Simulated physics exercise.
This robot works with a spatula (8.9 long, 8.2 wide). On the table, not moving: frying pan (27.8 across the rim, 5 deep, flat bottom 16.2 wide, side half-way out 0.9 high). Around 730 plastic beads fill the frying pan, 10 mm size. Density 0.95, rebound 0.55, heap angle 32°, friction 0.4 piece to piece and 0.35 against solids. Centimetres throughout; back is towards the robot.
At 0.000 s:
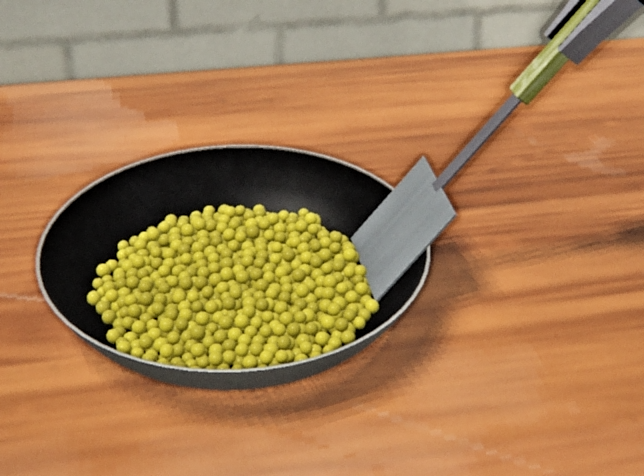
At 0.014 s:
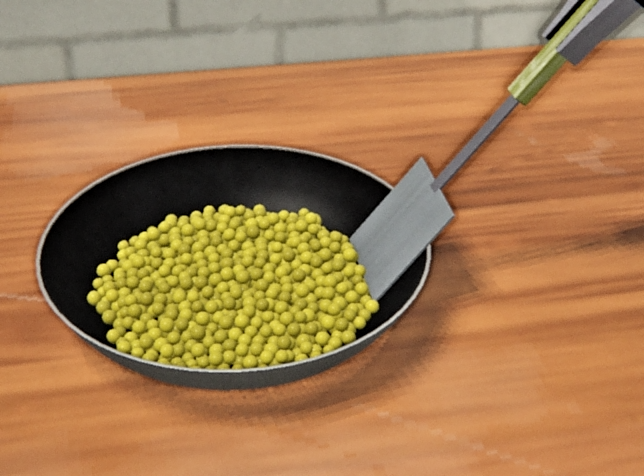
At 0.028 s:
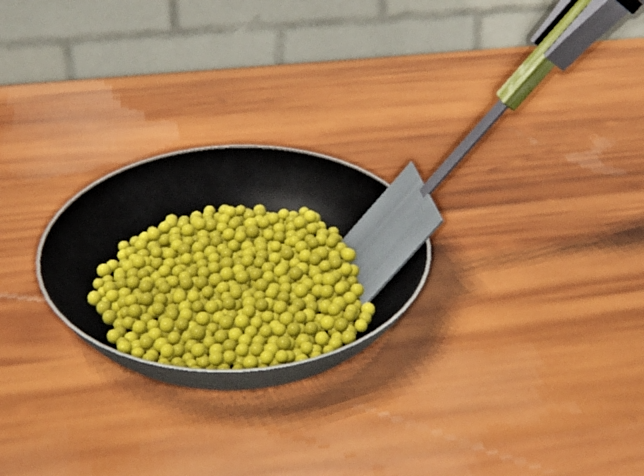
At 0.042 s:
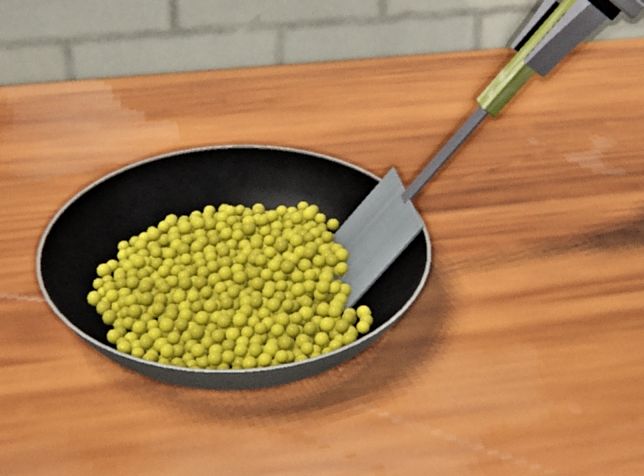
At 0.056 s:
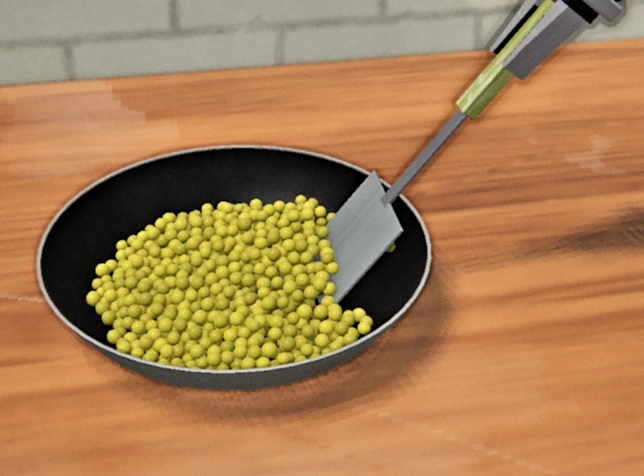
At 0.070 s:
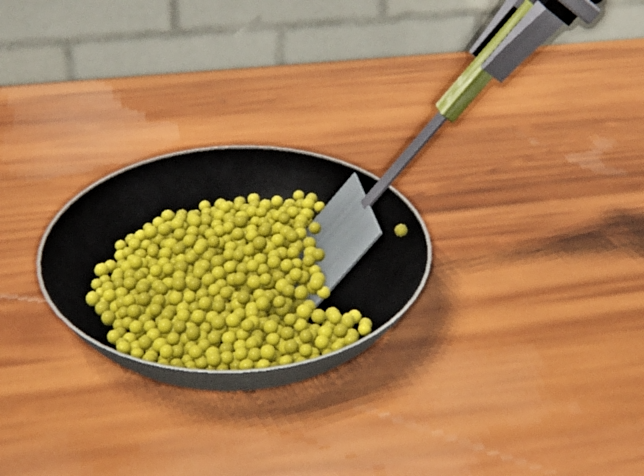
At the start, a spatula held by a robot rests against the right side of a heap of yellow-green beads in a black frying pan on a wooden table. It then slides leftward into the heap, pushing nearby beads aside, and a single bead appears apart on the pan's right side.
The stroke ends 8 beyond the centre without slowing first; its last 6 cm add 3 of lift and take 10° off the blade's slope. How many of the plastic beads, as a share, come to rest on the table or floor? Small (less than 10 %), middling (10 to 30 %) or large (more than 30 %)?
Share on the table or floor: Middling (10 to 30 %).
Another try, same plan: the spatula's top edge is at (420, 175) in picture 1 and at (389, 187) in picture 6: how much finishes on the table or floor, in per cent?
Some 0 per cent.
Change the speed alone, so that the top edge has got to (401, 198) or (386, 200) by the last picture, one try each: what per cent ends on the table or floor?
About 0 and 5 per cent.
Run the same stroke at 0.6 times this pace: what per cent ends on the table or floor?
About 0 per cent.
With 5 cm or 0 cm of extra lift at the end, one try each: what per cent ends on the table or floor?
Some 15 and 5 per cent.
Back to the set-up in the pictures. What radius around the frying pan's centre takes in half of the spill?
About 32 cm.
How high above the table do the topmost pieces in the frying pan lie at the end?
Some 5.0 cm.
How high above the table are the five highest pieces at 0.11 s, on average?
Roughly 7 cm.
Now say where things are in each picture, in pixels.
In the first picture, spatula top edge at (440, 184), sloping 52°; upper third of the load around (249, 273), from x 95 to 370, top at y 210; 729 in the frying pan.
In the second picture, spatula top edge at (438, 185), sloping 52°; upper third of the load around (249, 273), from x 95 to 370, top at y 210.
In the third picture, spatula top edge at (427, 190), sloping 52°; upper third of the load around (254, 272), from x 95 to 370, top at y 210.
In the fourth picture, spatula top edge at (408, 196), sloping 52°; upper third of the load around (258, 272), from x 95 to 365, top at y 205.
In the fifth picture, spatula top edge at (388, 199), sloping 52°; upper third of the load around (257, 267), from x 95 to 390, top at y 200.
In the sixth picture, spatula top edge at (368, 202), sloping 52°; upper third of the load around (253, 263), from x 95 to 400, top at y 195; 729 in the frying pan.
After 0.11 s, sloping 52°, highest piece 8 above the table; 729 in the frying pan.
After 0.14 s, sloping 49°, highest piece 9 above the table; 728 in the frying pan, 1 on the blade or in flight.
After 0.36 s, sloping 42°, highest piece 7 above the table; 628 in the frying pan, 91 on the table or floor, 10 on the blade or in flight.
After 1.41 s, sloping 42°, highest piece 5 above the table; 628 in the frying pan, 101 on the table or floor.
At rest, 628 in the frying pan, 101 on the table or floor. That is 14 % on the table or floor.
